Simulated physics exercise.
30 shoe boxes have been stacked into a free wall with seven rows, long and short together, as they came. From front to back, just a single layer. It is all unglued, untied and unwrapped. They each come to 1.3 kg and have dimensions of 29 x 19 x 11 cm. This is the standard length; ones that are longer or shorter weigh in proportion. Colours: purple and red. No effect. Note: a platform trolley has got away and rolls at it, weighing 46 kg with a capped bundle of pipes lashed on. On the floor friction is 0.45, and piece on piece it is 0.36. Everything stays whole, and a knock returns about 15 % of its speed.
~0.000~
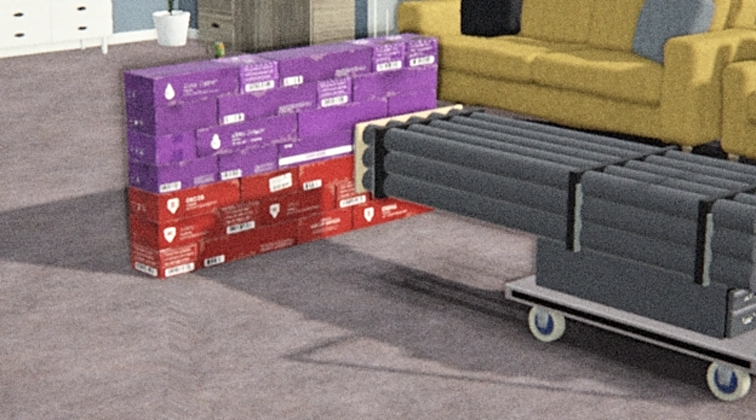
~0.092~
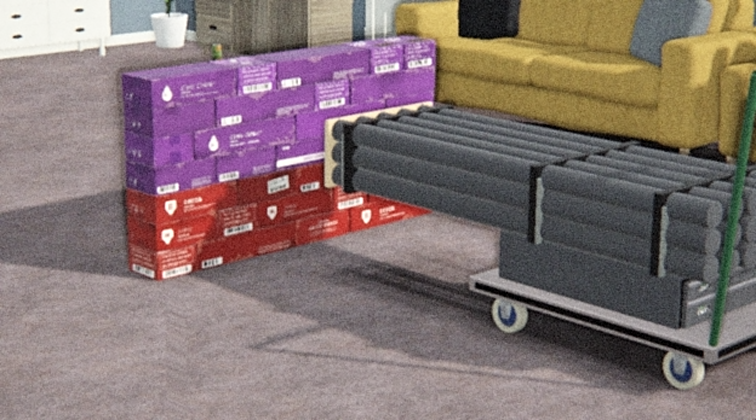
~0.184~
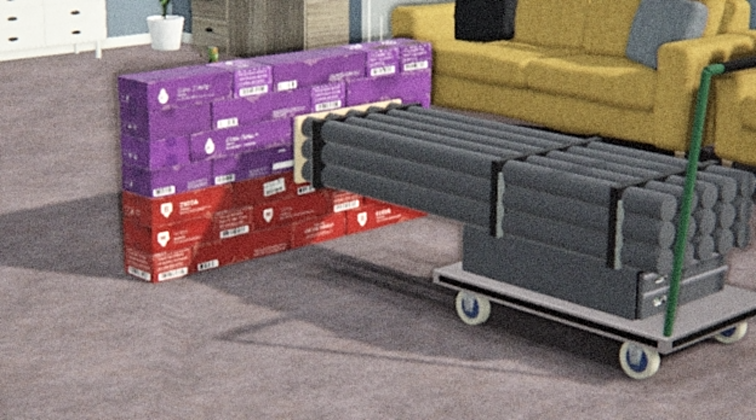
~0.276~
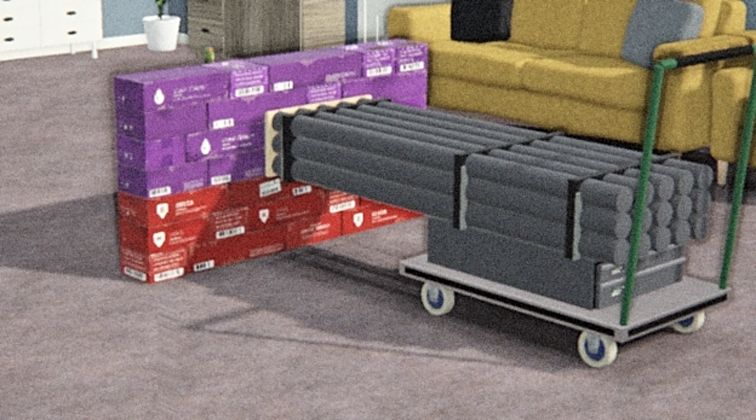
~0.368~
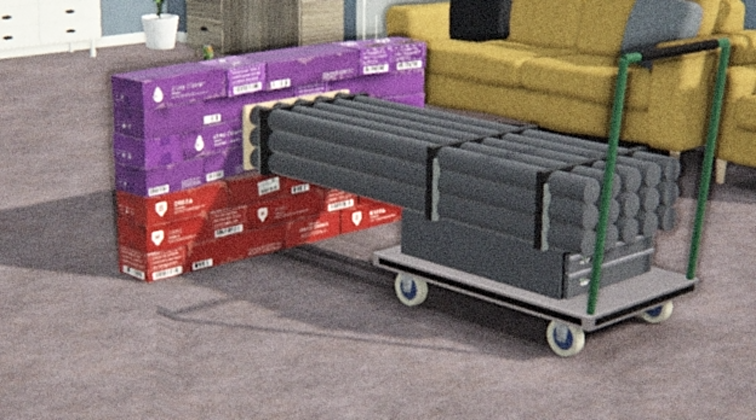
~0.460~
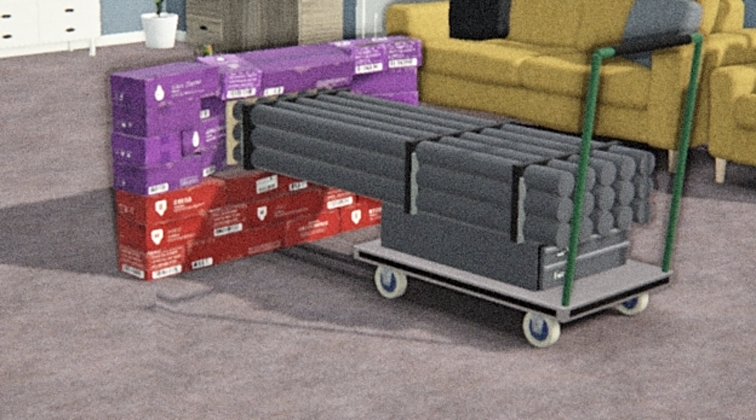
In the video, a platform trolley with a green-framed handle, carrying a stack of long dark grey cylinders, rolls leftward toward a wall of purple and red boxes, and the load's front end pushes into the wall, shifting and tilting several purple boxes.
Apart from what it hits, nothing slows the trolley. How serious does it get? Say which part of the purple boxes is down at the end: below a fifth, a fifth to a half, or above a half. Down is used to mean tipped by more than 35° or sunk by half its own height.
Above a half.
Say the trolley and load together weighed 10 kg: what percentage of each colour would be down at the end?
For red it's 0, for purple it's 0 in a hundred.
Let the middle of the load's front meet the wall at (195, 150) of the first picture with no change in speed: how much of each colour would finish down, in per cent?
The red ones would be 0 per cent down and the purple ones 50 per cent.
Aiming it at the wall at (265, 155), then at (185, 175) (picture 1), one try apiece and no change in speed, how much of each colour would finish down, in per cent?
For red it's 50 then 30 per cent, for purple 90 then 80 per cent.
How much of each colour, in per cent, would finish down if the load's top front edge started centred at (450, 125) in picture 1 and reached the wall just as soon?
Red 10%, purple 90%.
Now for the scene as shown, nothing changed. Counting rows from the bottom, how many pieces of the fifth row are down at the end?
The number that finish down is 3.
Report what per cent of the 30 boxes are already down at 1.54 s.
50 per cent.
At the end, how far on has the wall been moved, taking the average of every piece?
On average the pieces move some 35 cm.
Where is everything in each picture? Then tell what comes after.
In the first frame (places mark the middle of the side facing us), load (366, 148) 52 cm short of the wall; top purple box (423, 53); top red box (344, 170); nothing disturbed.
The second frame shows load (336, 143) 37 cm short of the wall; top purple box (420, 55).
The third frame shows load (305, 139) 21 cm short of the wall; top purple box (417, 58).
The fourth frame shows load (275, 134) 6 cm short of the wall; top purple box (413, 59).
The fifth frame shows load (253, 127) 7 cm into the wall's line; top purple box (410, 57); steepest lean 3°, the box at (314, 70); 11 disturbed, none down.
The sixth frame shows load (236, 122) 17 cm into the wall's line; top purple box (403, 55) shifted 27 mm; steepest lean 16°, the box at (309, 79); 19 disturbed, none down.
After 0.58 s, load 29 cm past the wall's line, still rolling; 1 of the 17 purple boxes down (1 of 30 in all colours); top purple box leaning 10°; top red box leaning 6°.
After 0.82 s, load 48 cm past the wall's line, still rolling; 13 of the 17 purple boxes down (13 of 30 in all colours); top purple box leaning 53°, 9 cm lower; top red box leaning 4°.
After 1.14 s, load 73 cm past the wall's line, still rolling; 15 of the 17 purple boxes down (15 of 30 in all colours); top purple box on its side; top red box shifted 6 cm.
After 1.54 s, load 94 cm past the wall's line, still rolling; 15 of the 17 purple boxes down (15 of 30 in all colours); top purple box on its side; top red box shifted 17 cm.
At rest (3.6 s), load 96 cm past the wall's line, stopped; 15 of the 17 purple boxes down (15 of 30 in all colours); top purple box on its side; top red box shifted 20 cm. That is 88 per cent. As the last picture would show them, middles, top purple box near (280, 146), top red box near (288, 160).
